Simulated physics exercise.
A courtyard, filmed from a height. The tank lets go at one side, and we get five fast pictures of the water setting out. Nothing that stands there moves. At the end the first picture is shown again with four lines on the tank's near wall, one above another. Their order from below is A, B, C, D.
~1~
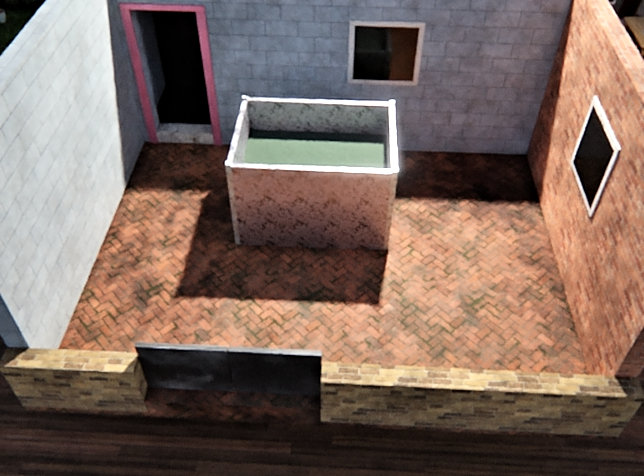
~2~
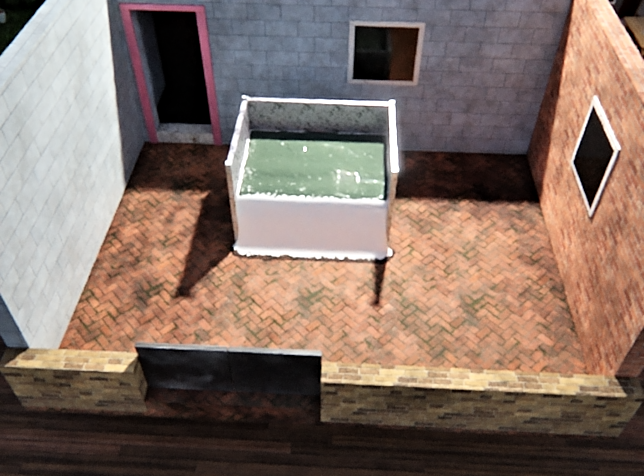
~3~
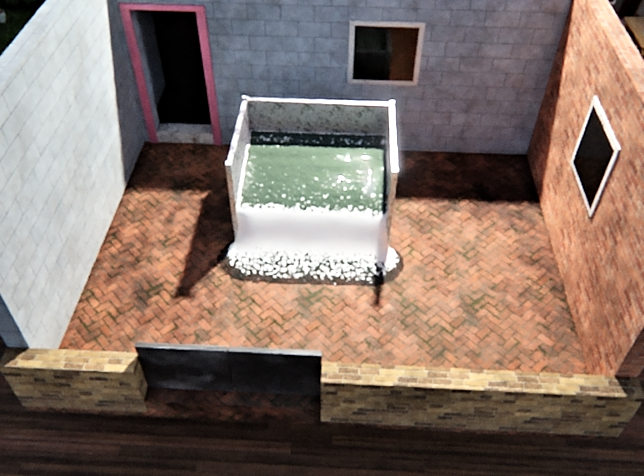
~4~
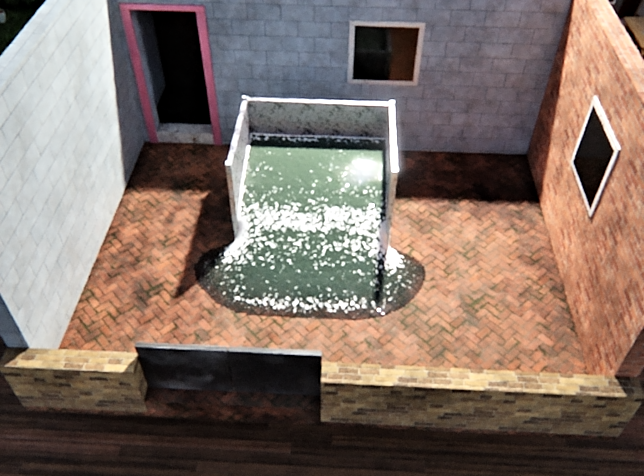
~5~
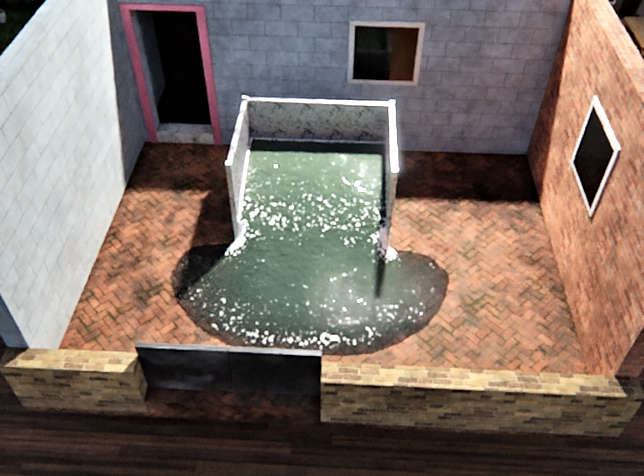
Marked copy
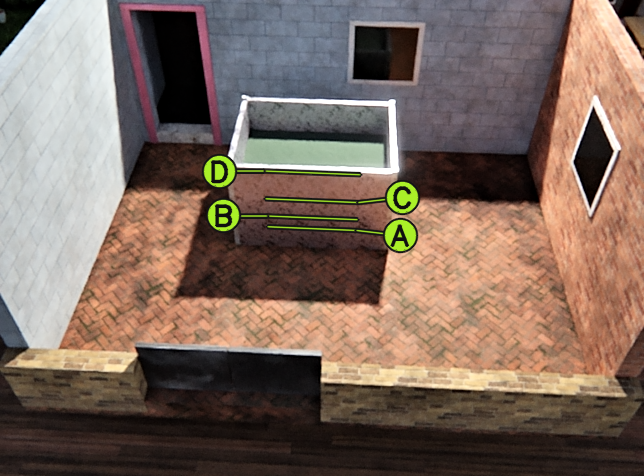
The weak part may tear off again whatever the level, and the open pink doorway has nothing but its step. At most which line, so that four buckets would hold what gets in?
Choose C.
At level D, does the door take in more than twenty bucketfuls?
No, it does not.
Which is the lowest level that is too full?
The answer is D.
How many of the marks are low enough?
Three of them.
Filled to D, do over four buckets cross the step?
Yes, it does.
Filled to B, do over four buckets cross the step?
No.
In lime, A at (312, 228); B at (312, 217); C at (311, 200); D at (311, 172); from the bottom up A, B, C, D.
With A, nothing gets over.
With B, nothing gets over.
With C, a splash gets over, under a bucket.
With D, about 11 bucketfuls get in.
